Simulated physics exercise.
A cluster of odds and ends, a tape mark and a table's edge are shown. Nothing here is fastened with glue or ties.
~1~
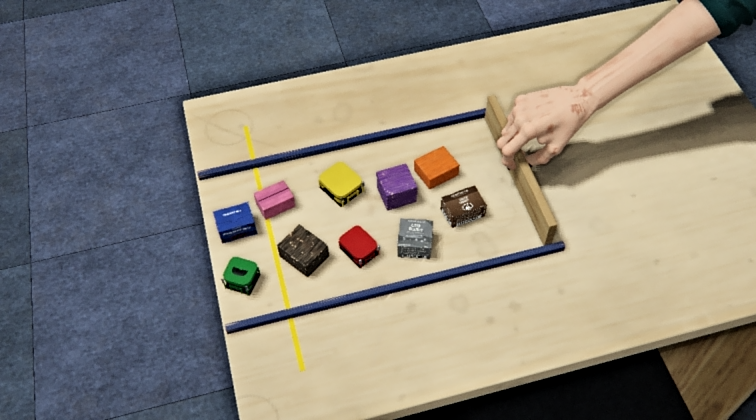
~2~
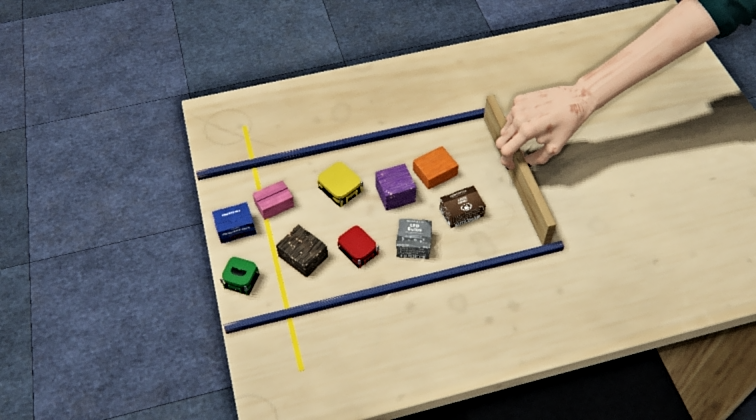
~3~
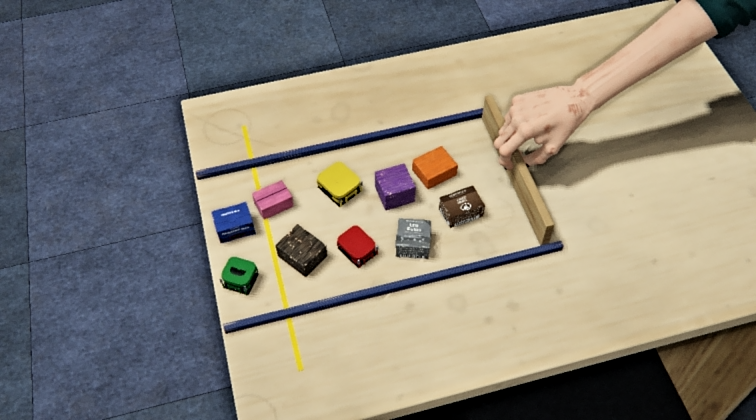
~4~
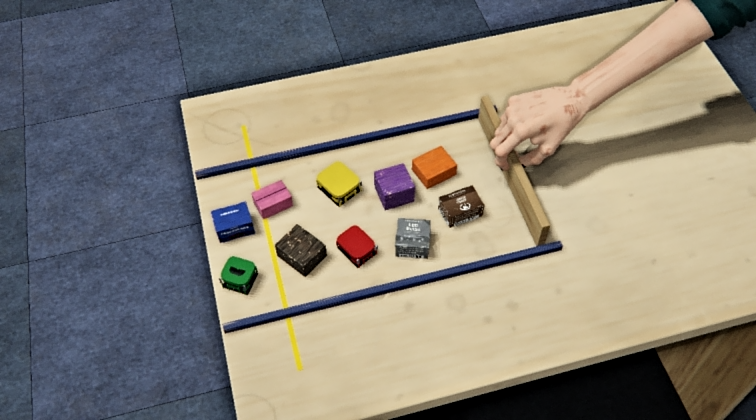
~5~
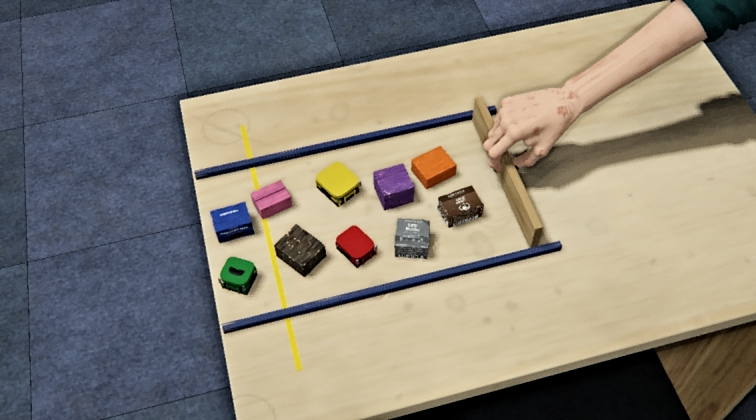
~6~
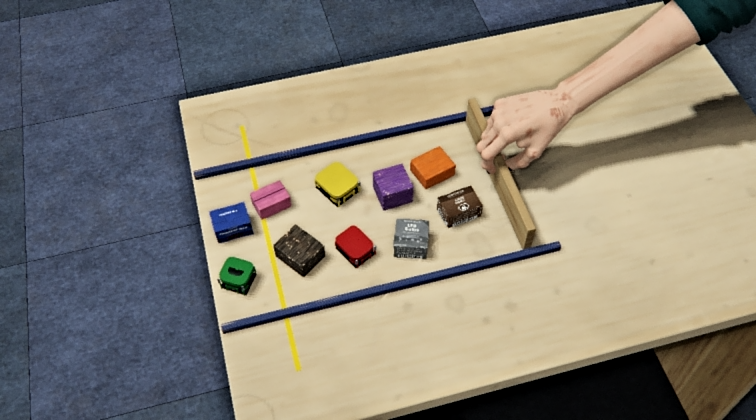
A hand slides a wooden board slightly left between two blue rails toward scattered colorful blocks.
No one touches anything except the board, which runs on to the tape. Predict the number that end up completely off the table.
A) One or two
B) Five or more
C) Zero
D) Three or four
D, three or four.
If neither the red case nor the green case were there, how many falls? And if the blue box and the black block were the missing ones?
That gives 2 in the first case, then 2 in the second.
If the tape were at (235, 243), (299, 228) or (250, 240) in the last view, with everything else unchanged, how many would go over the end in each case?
It would be 6, then 2, then 6.
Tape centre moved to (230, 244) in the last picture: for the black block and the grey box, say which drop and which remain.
Black block: Over the edge. Grey box: Still there.
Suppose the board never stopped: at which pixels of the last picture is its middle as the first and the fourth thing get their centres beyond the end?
First at (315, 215), next at (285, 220).
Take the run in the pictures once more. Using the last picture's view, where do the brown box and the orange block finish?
In the last picture the brown box sits at (254, 264) while the orange block sits at (242, 205).
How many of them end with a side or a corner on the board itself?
3 of them.
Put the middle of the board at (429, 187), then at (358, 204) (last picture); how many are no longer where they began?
It comes to 3 for the first spot, 8 for the other.
Soon after, none off yet; green case at rest near (238, 276); blue box at rest near (231, 223); pink box at rest near (271, 200).
Then, none off yet; green case moving near (232, 278); blue box moved a little near (217, 228); pink box moved about its own width near (247, 203).
At rest, the number that fall off is three or four; fallen, black block, pink box, blue box and green case.
